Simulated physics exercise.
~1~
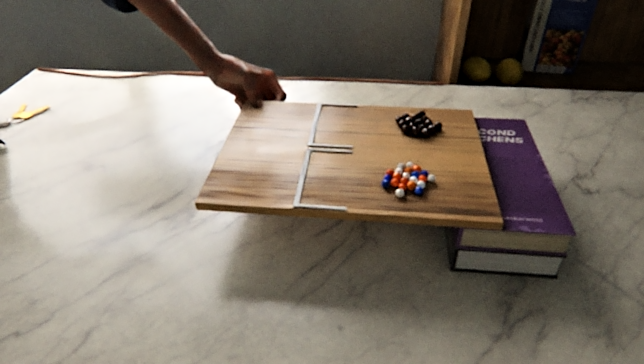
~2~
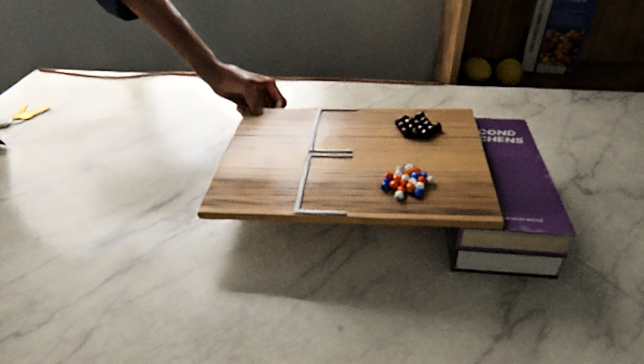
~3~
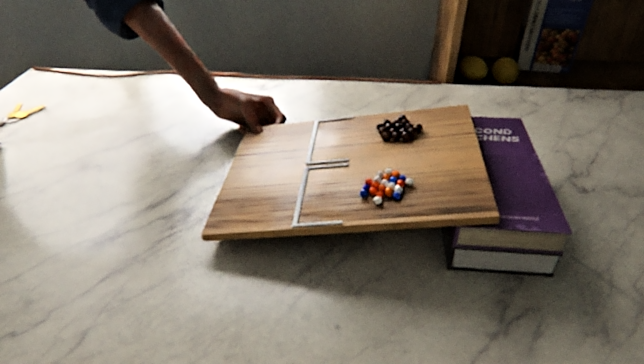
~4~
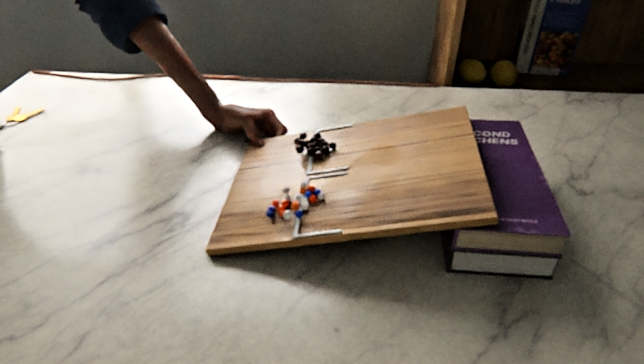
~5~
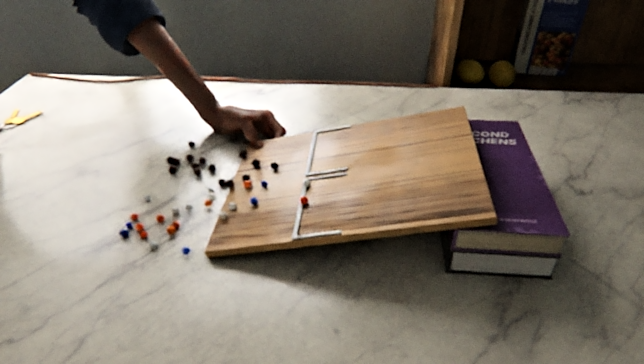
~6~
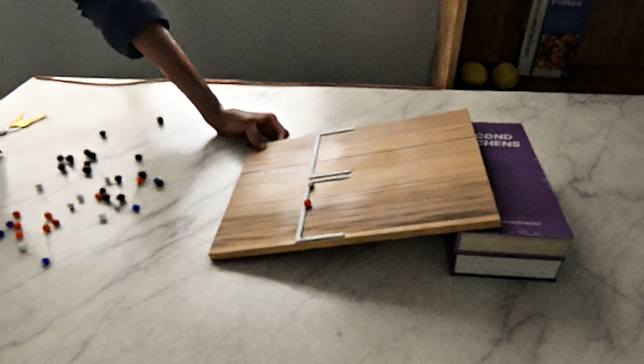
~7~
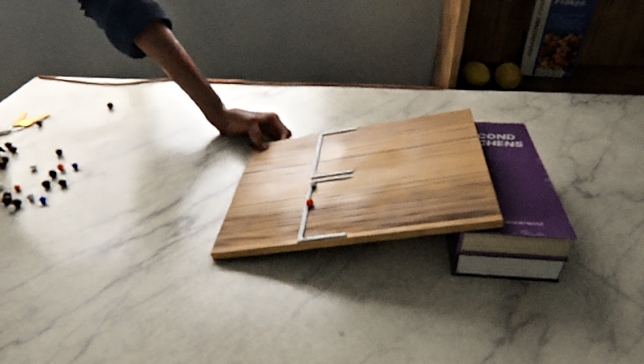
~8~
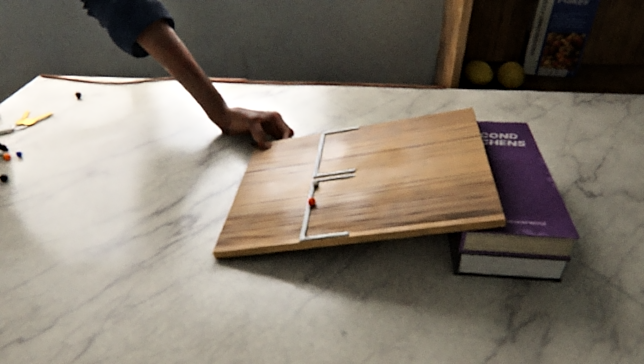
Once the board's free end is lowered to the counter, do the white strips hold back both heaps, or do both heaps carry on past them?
Both heaps carry on past the strips. The dark pieces all go beyond theirs, and nearly all of the colourful ones go beyond the nearer strip.
